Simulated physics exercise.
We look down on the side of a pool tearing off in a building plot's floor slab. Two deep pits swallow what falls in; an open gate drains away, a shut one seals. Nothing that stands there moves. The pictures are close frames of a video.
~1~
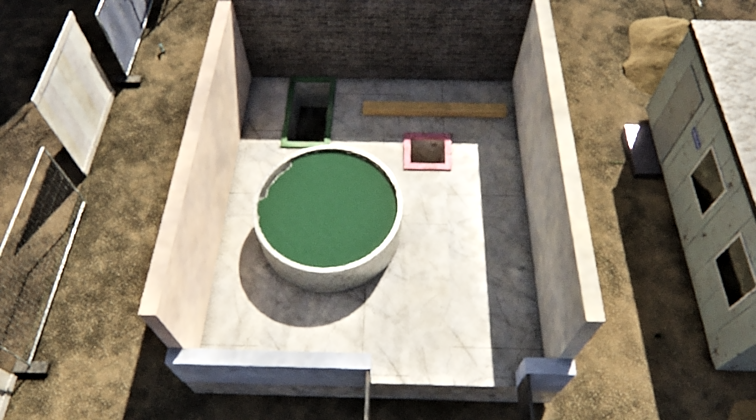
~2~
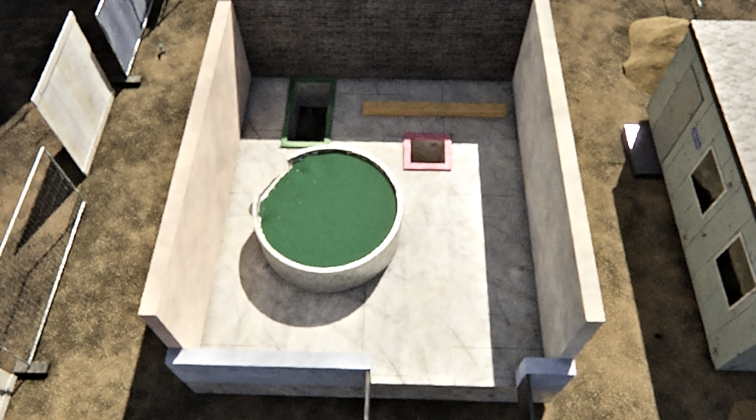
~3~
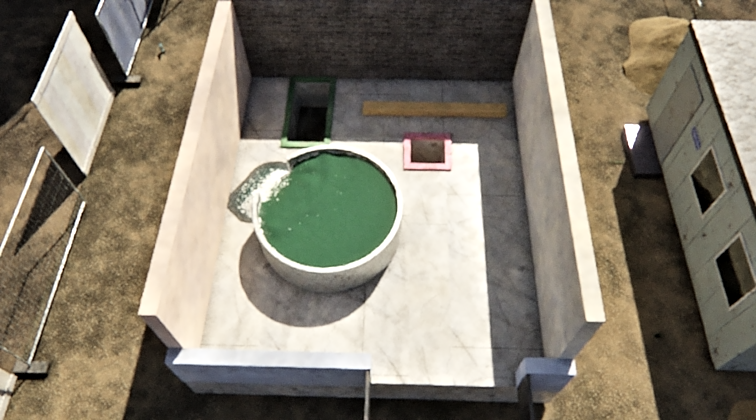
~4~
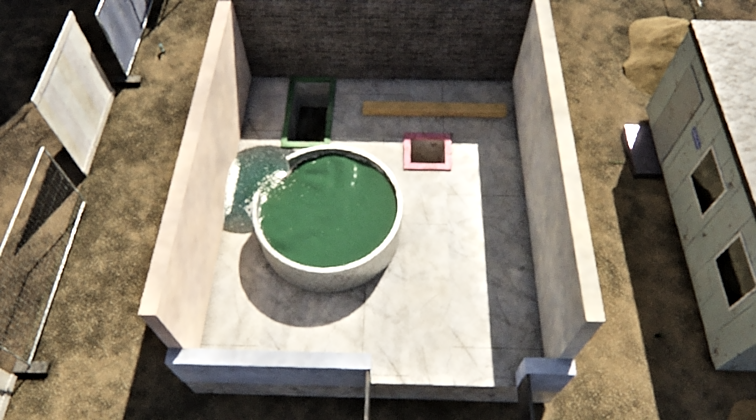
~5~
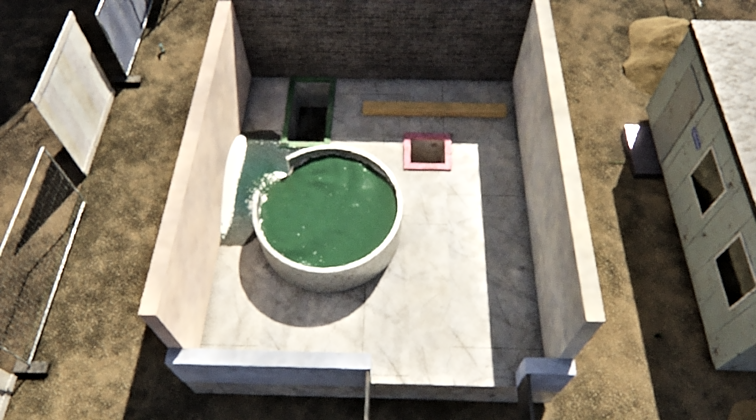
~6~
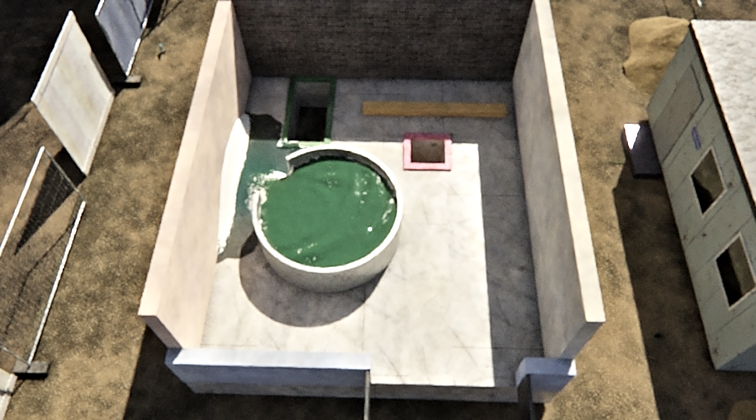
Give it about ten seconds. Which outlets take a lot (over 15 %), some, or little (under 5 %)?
One by one: The gate takes not even 5 %; the green pit takes above 15 %; the pink pit takes not even 5 %.
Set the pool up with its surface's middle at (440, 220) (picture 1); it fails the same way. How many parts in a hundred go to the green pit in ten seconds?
In per cent: Green 40.
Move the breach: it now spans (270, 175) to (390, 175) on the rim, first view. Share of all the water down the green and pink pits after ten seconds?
Parts in a hundred: Green 45, pink 10.
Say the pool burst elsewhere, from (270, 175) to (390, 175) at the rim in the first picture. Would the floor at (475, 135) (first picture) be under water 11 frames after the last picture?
Answer: Flooded.
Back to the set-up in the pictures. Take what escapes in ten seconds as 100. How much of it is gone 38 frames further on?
Close to 70 %.
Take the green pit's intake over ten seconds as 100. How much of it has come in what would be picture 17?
Close to 10 %.
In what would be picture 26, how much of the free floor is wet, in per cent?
Roughly 35 per cent.
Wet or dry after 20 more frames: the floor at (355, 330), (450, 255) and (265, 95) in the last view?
One after the other: Under water, not flooded, awash.
A moment on, water covers 20 % of the floor; the gate 0 %, the green pit 0 %, the pink pit 0 %.
Next, water covers 25 % of the floor; the gate 0 %, the green pit 6 %, the pink pit 0 %.
Then, water covers 35 % of the floor; the gate 0 %, the green pit 18 %, the pink pit 0 %.
Later, water covers 55 % of the floor; the gate 0 %, the green pit 35 %, the pink pit 0 %.
In the end, water covers 75 % of the floor; the gate 2 %, the green pit 49 %, the pink pit 0 %.
